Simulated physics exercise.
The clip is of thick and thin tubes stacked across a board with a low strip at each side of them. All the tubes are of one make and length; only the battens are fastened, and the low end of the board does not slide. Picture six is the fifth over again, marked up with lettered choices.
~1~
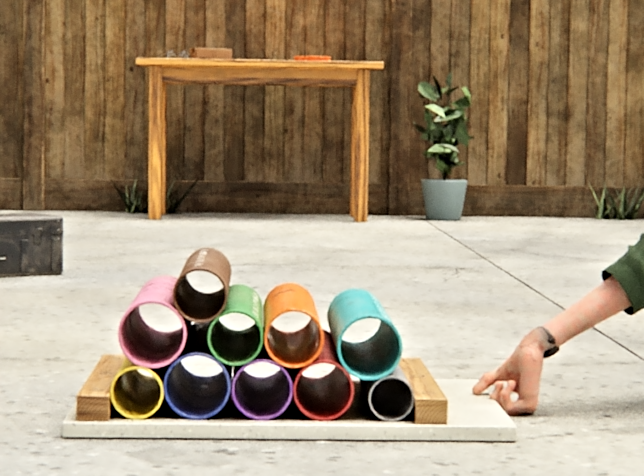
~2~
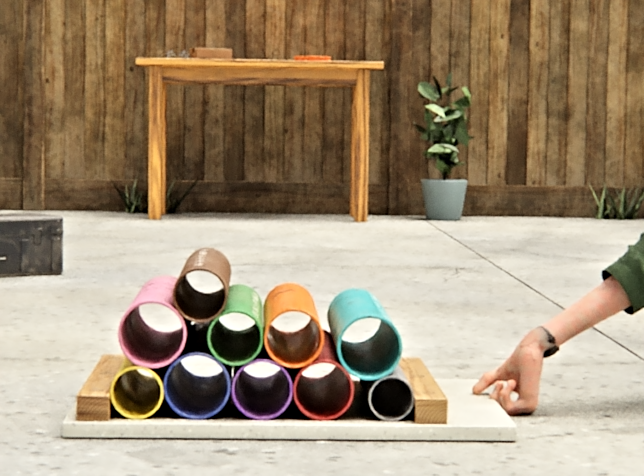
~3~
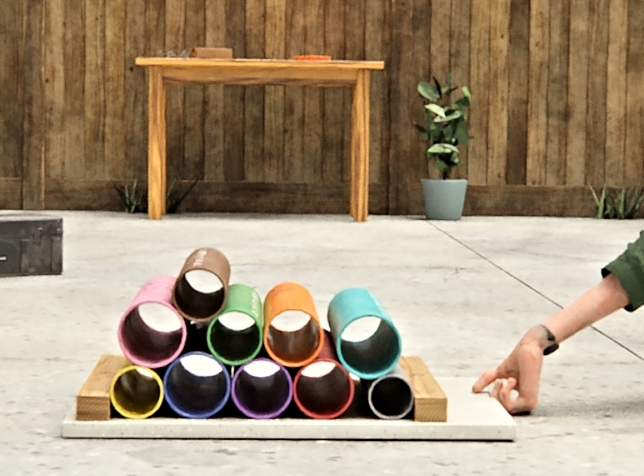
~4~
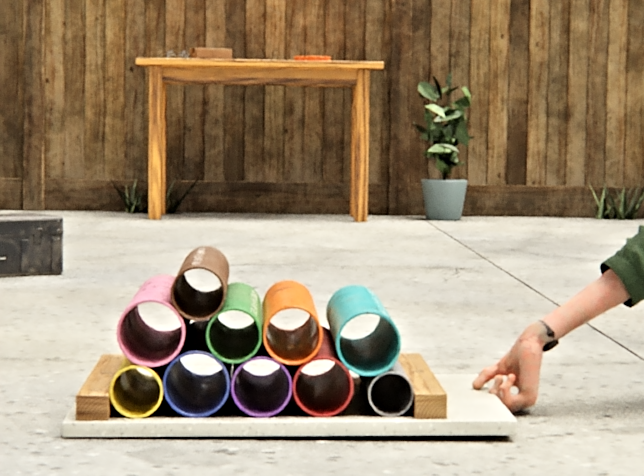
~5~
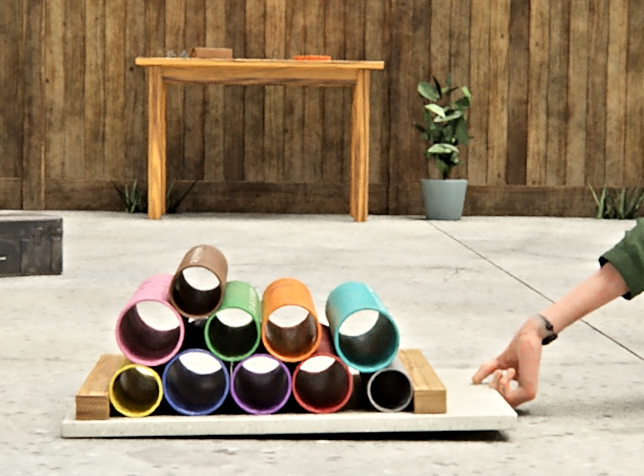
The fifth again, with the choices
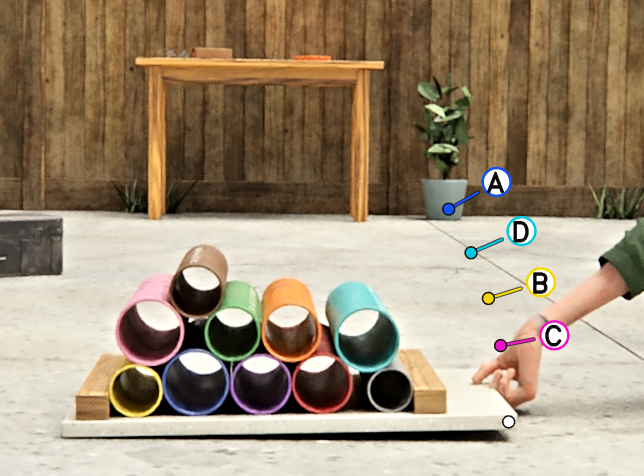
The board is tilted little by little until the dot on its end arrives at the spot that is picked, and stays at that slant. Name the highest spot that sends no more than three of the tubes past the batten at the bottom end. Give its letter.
Up to A.
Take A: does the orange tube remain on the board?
The orange tube: Yes.
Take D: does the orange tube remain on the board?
Yes.
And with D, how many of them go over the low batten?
The count is two.
On the copy, A at (449, 209); B at (489, 298); C at (500, 346); D at (471, 253); the white dot at (508, 422).
On A. First, board at 17°.
Then, board at 30°.
Finally, board at 30°, two over the low batten (pink, brown).
By contrast, B two over the low batten (pink, brown); C two over the low batten (pink, brown); D two over the low batten (pink, brown).
